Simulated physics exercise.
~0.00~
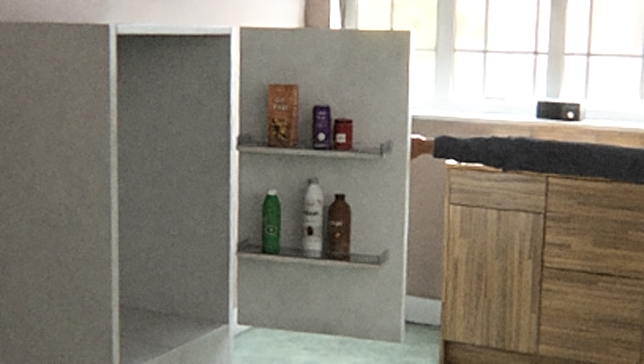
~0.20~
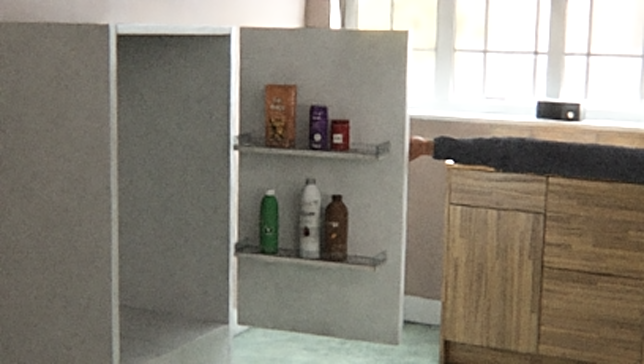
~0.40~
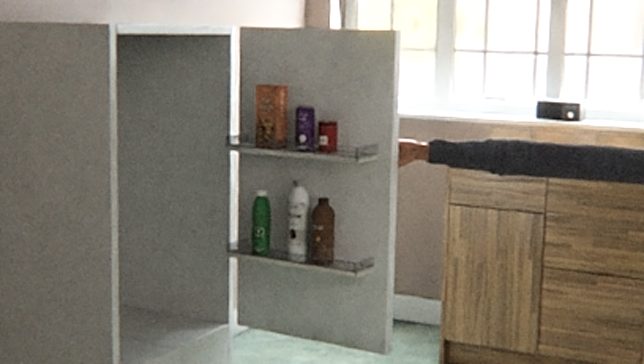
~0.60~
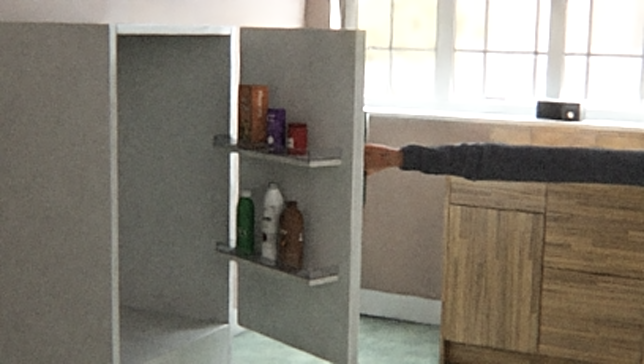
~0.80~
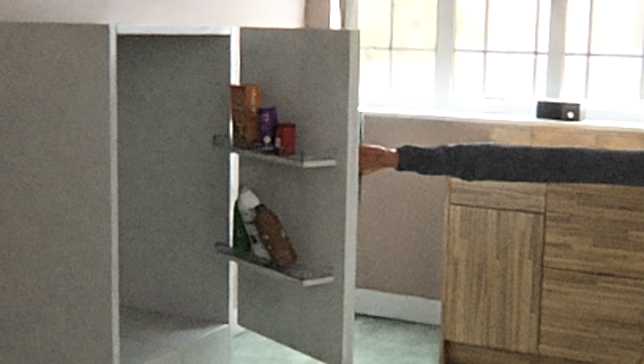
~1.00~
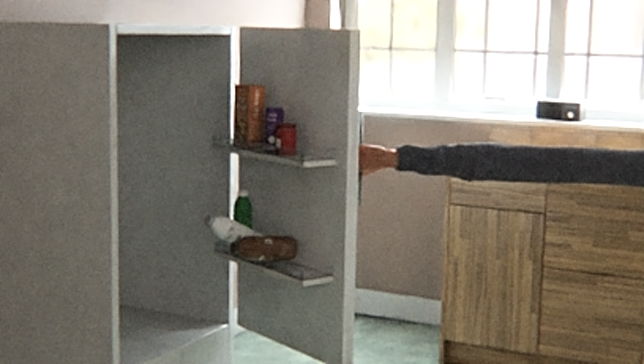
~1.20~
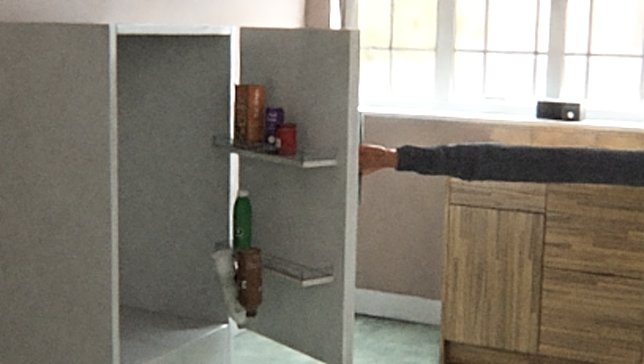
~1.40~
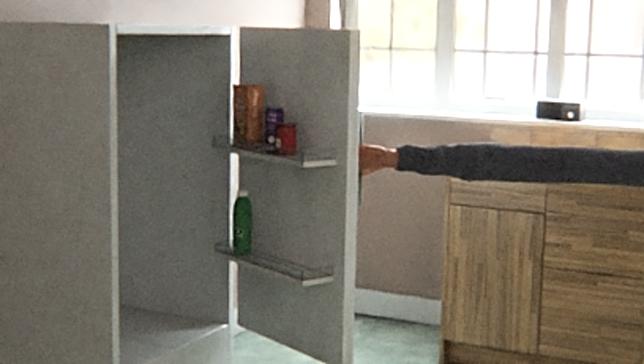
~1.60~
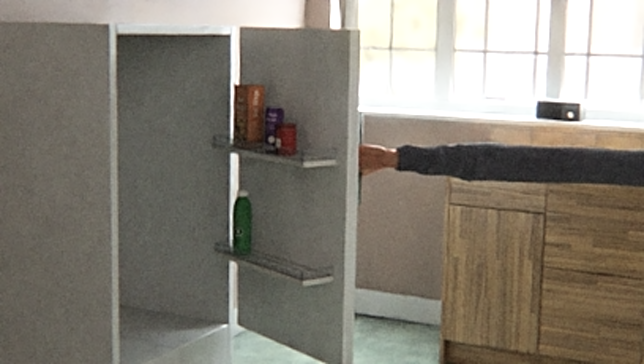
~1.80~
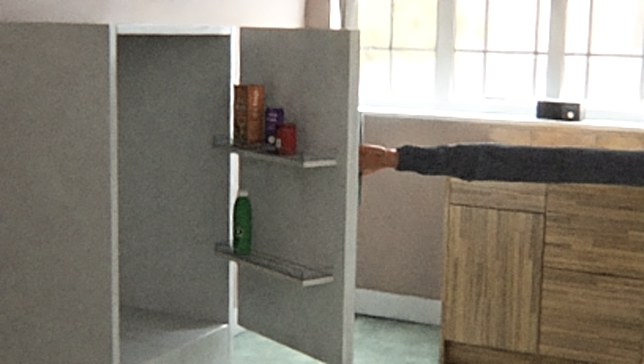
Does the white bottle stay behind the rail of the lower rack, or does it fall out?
The white bottle falls out. It tips over the lower rail after the door stops and drops out of the rack along with the brown bottle.
